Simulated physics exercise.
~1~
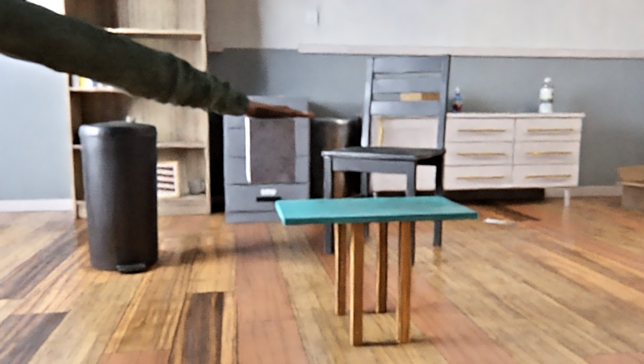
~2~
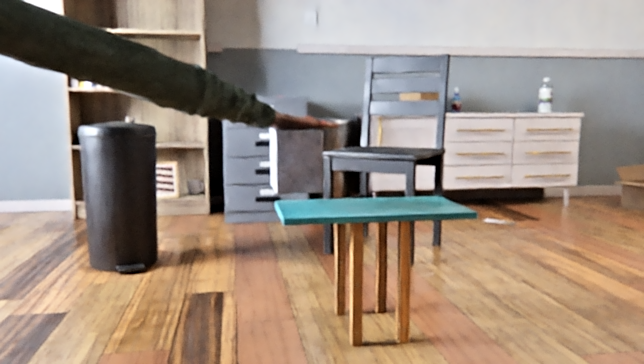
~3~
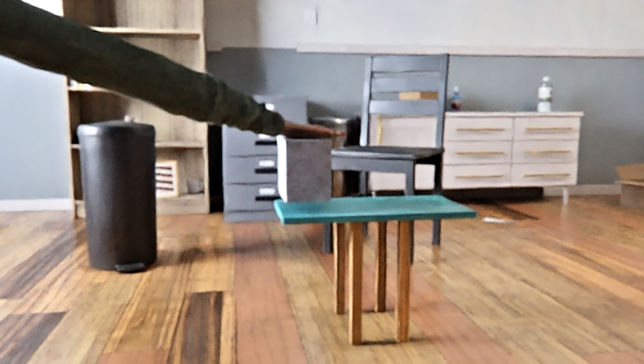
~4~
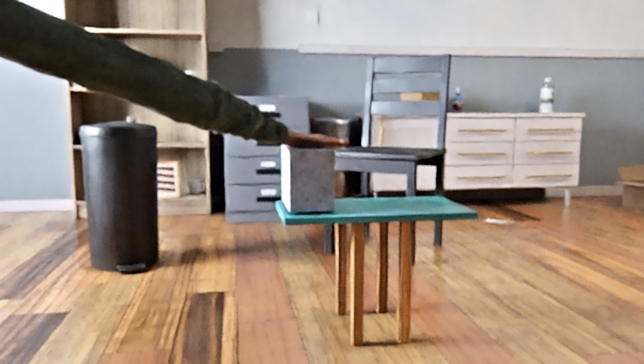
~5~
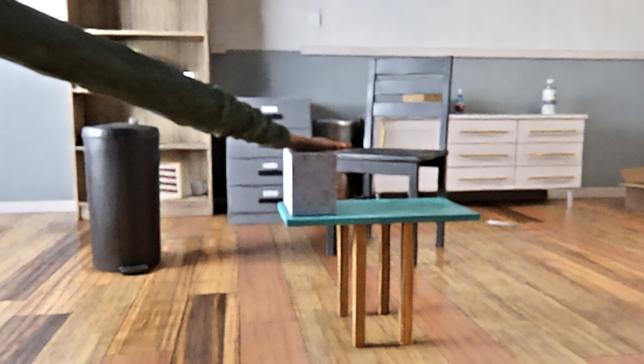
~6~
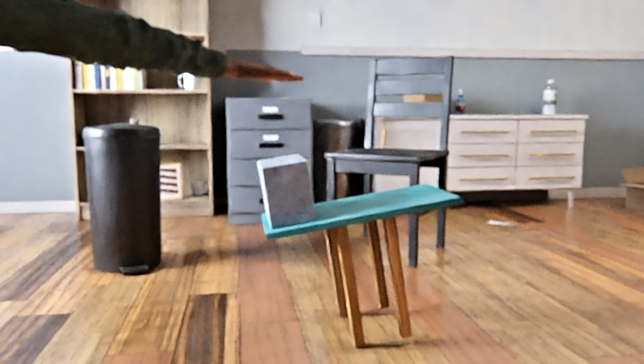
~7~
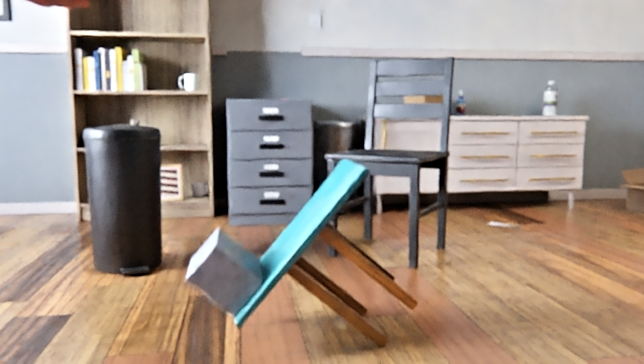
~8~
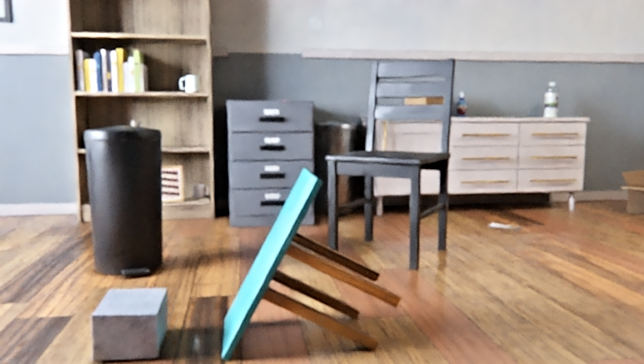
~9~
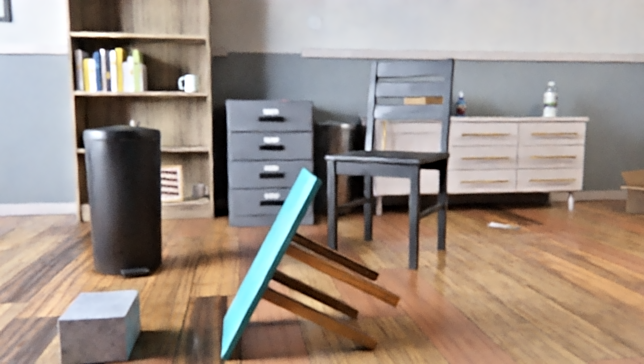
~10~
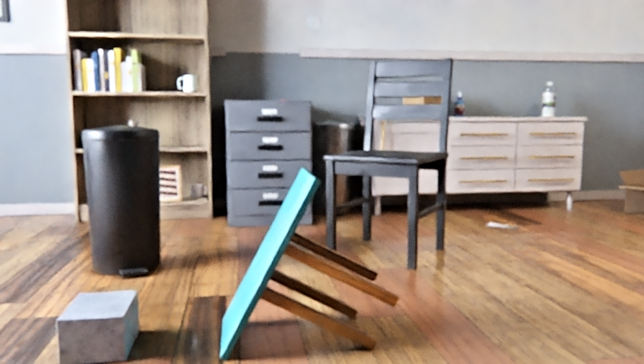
A small turquoise table tipped over after a hand set a gray block on its left end and let go, sending the block sliding to the wooden floor, where it lay still to the left of the table, which stayed steeply tilted on its edge.
